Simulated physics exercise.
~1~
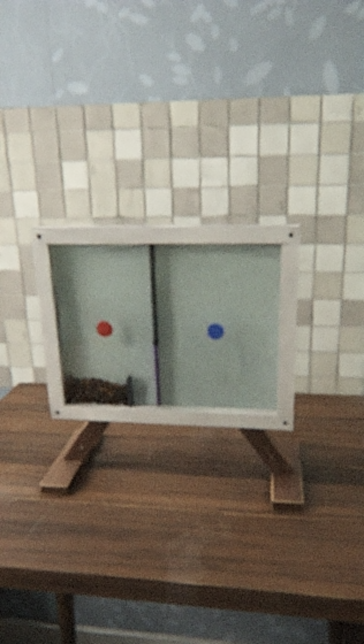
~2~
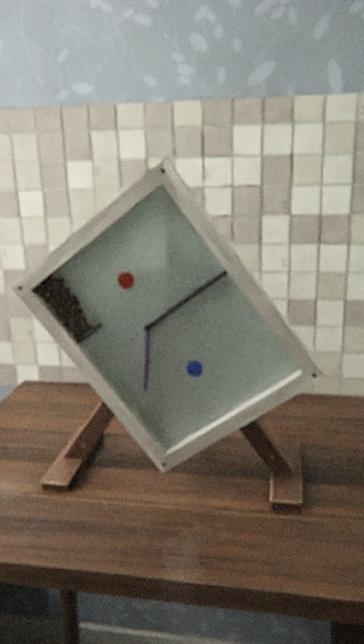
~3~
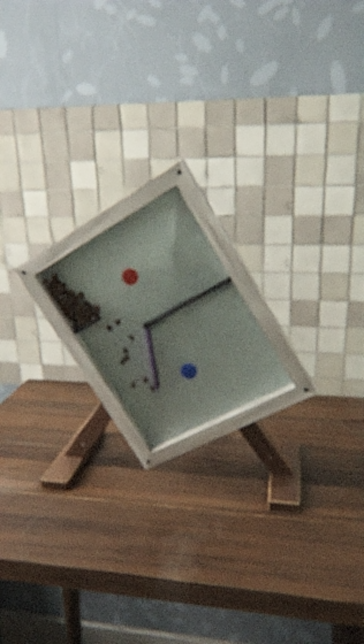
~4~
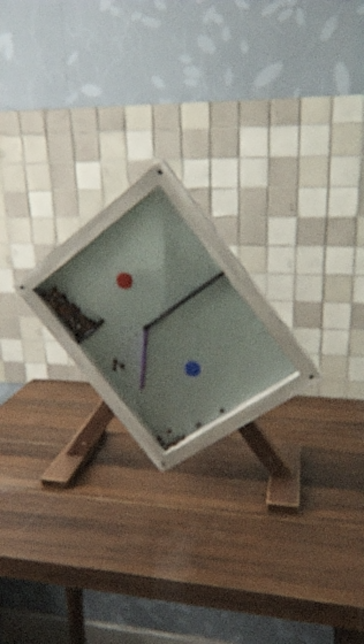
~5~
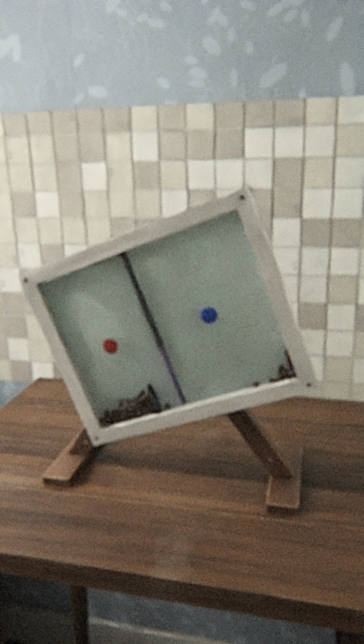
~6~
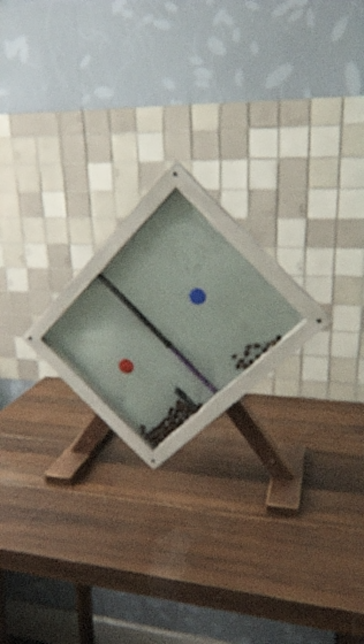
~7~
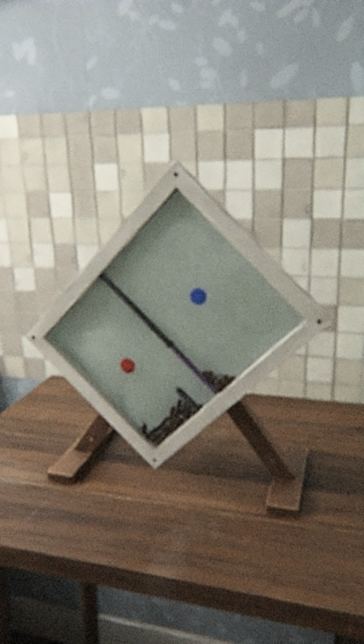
Framed puzzle box on a wooden table tilting clockwise, spilling some dark beads past a flap, then swinging anticlockwise and resting tilted.
